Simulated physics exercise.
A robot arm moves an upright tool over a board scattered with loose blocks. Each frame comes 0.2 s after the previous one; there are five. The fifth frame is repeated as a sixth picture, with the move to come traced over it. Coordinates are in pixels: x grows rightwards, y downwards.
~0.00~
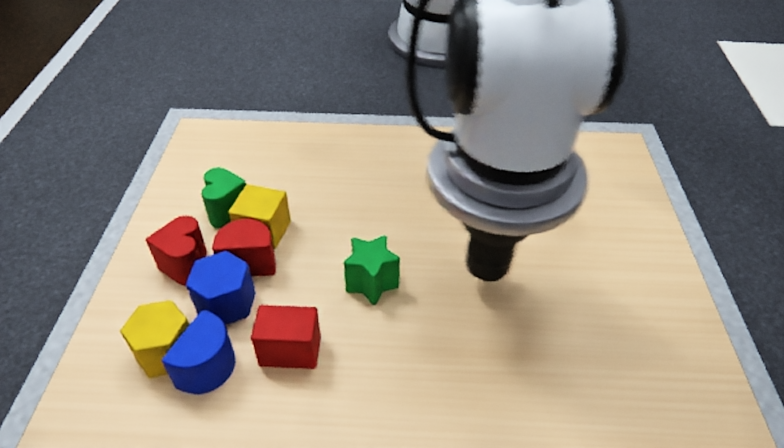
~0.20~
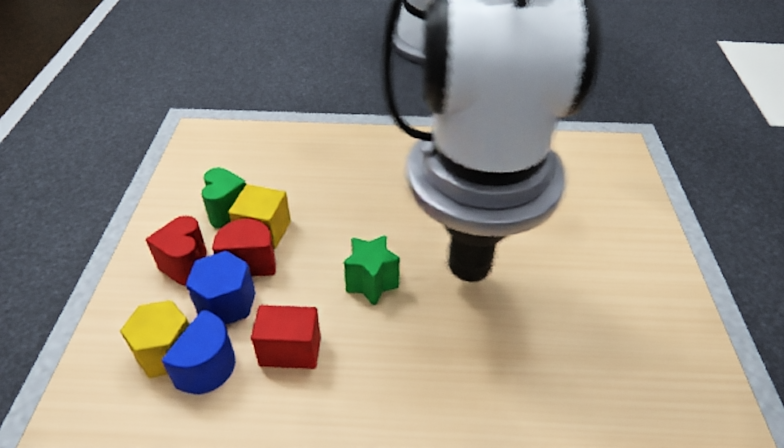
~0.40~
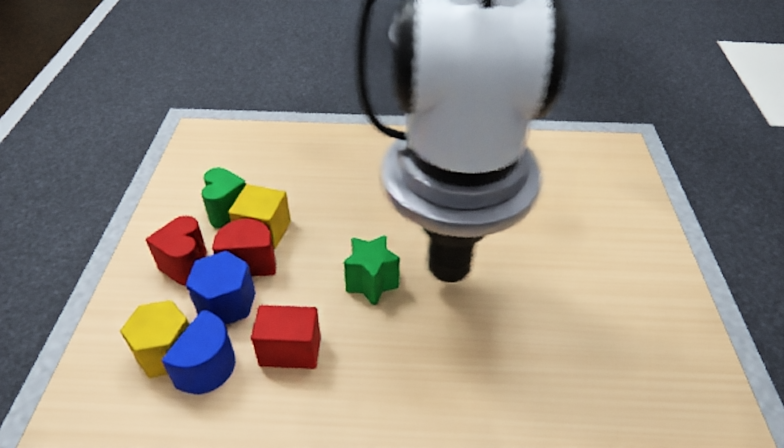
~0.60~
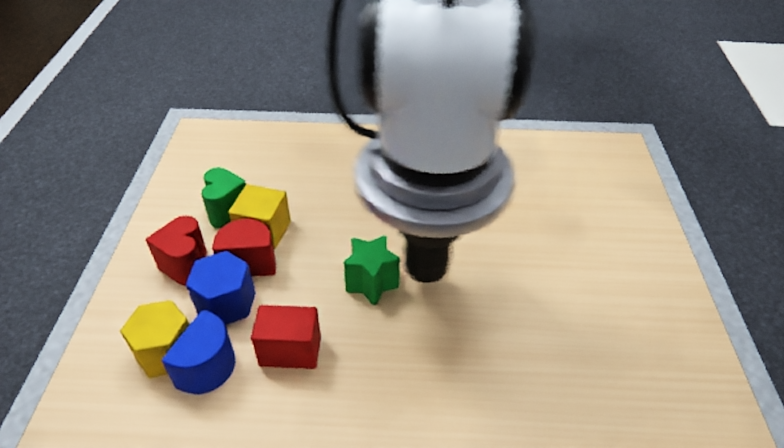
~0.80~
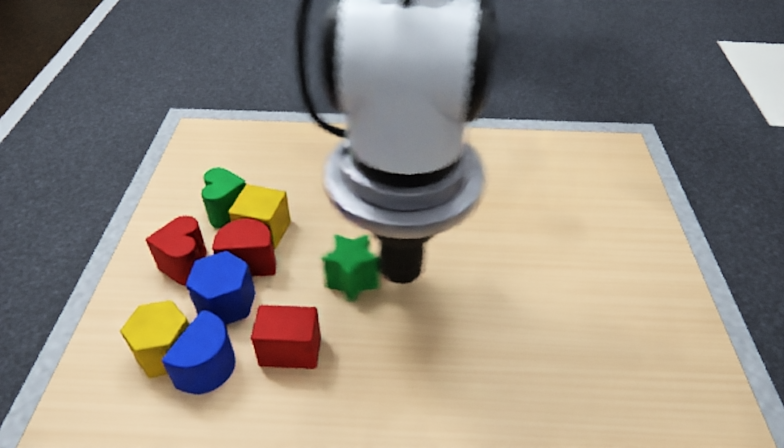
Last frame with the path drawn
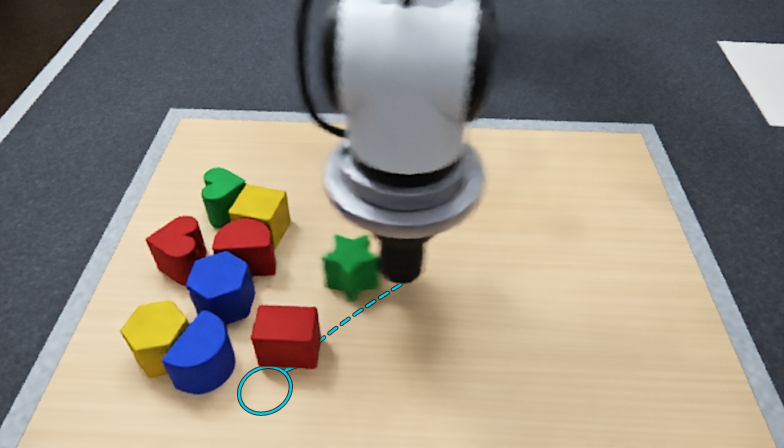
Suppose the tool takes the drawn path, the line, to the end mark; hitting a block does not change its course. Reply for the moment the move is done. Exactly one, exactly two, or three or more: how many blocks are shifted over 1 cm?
Here I'd predict at least three blocks moving more than 1 cm.
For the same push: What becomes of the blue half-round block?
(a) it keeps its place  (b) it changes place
The one that fits is b, it changes place.
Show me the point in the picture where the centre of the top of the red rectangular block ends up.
It comes to (191, 382).
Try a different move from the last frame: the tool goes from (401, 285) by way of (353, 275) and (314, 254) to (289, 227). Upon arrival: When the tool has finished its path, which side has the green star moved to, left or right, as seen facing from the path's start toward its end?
It goes left.
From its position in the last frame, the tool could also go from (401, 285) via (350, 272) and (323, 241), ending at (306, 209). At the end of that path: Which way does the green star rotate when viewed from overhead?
Against the clock.
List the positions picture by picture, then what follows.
In the first frame, lower end of the tool (488, 265), tops of blocks, yellow hexagon (153, 324), blue half-round block (198, 340), red rectangular block (285, 322), green star (371, 253).
In the second frame, tool (469, 266), blocks as before.
In the third frame, tool (449, 266), blocks as before.
In the fourth frame, tool (426, 267), blocks as before.
In the fifth frame, tool (401, 268), yellow hexagon (153, 324), blue half-round block (198, 340), red rectangular block (285, 322), green star (351, 251).
The drawn path runs from (401, 285) via (357, 313) and (312, 348), ending at (265, 390).
On the path given first. One third of the way, tool (354, 297); green star (327, 259), turned 70° clockwise.
Two thirds of the way, tool (309, 331); blue half-round block (188, 344); red rectangular block (248, 344); green star (325, 261), turned 80° clockwise.
At the end, tool (260, 374); yellow hexagon (134, 322), turned 45° clockwise; blue half-round block (140, 361), turned 40° clockwise; red rectangular block (191, 382), turned 20° clockwise; green star (325, 261), turned 80° clockwise.
